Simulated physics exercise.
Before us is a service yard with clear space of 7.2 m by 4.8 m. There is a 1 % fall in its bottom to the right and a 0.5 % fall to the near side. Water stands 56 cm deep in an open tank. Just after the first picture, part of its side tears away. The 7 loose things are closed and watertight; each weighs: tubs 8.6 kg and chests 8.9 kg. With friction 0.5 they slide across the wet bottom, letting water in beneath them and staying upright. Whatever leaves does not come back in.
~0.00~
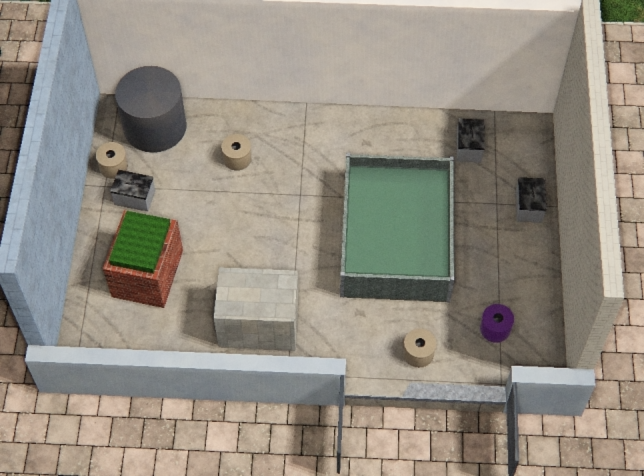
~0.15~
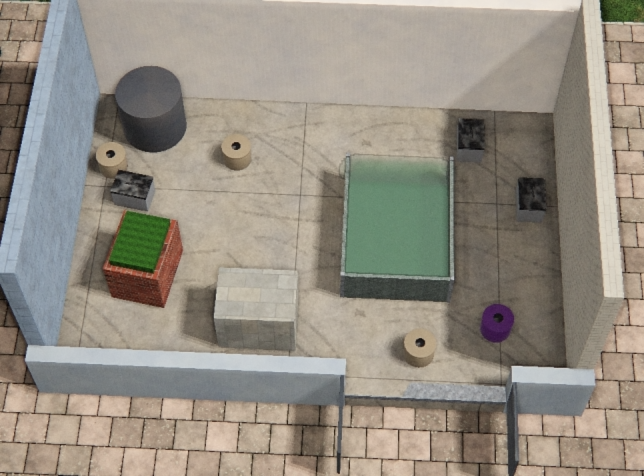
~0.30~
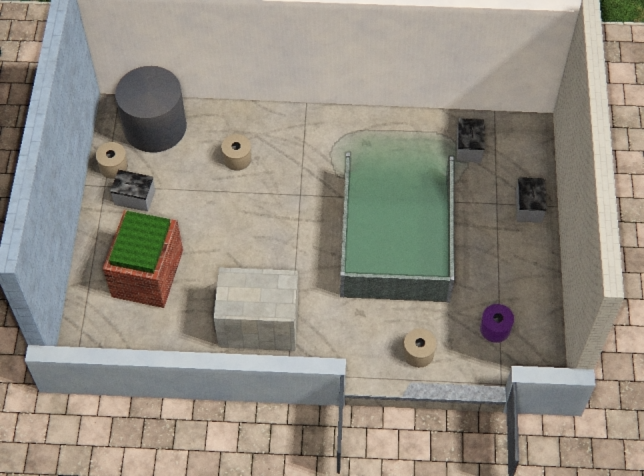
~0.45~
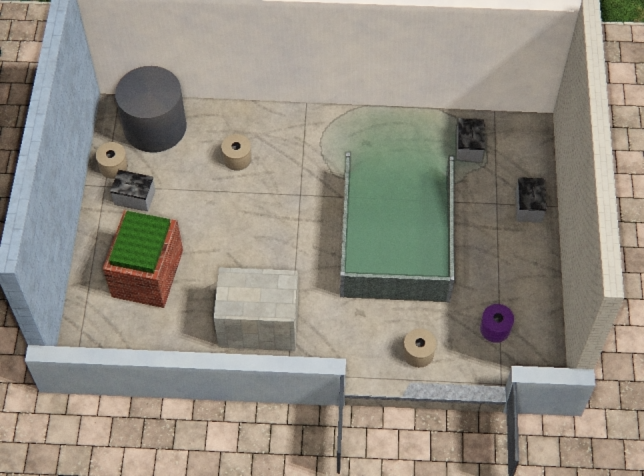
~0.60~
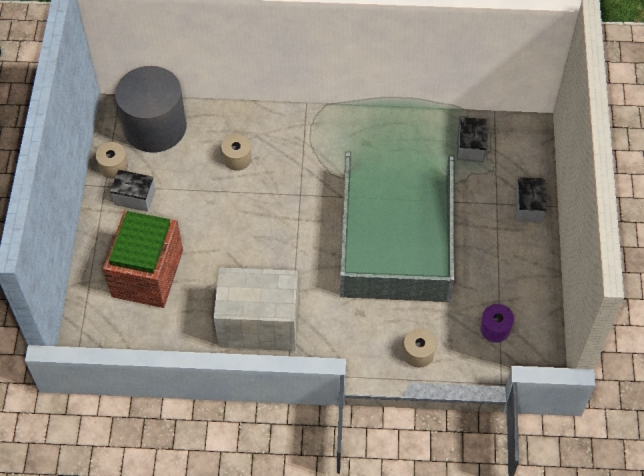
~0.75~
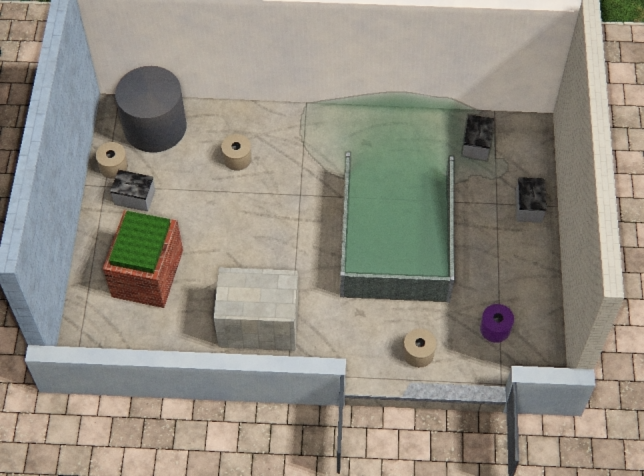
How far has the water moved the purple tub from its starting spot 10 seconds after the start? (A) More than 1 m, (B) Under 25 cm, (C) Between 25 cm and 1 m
A.
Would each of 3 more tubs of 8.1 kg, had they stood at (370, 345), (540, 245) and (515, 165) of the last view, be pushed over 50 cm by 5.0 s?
Spot by spot, in turn: Falls short, exceeds it, exceeds it.
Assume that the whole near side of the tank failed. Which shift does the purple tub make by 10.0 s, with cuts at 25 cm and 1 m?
So, for the purple tub: It holds steady.
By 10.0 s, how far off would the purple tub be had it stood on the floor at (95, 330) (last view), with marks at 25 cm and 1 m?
What happens is that it covers a big distance.
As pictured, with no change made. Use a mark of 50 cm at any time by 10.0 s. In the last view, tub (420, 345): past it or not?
Answer: Not far enough.
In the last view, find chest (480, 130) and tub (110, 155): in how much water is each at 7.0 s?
Depth approx. 5 cm / 5 cm.
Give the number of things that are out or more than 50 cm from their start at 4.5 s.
5.
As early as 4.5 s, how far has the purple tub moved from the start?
Around 80 cm from the start by that time.
After 2.0 s the purple tub is near (498, 318), 0.0 m from its start, aground; 0 of 7 are out; 1 afloat.
After 4.5 s the purple tub is near (480, 359), 0.7 m from its start, aground; 0 of 7 are out; 3 afloat.
After 7.0 s the purple tub has gone out; 2 of 7 are out; 2 afloat.
After 10.0 s the purple tub has gone out; 3 of 7 are out; 2 afloat.
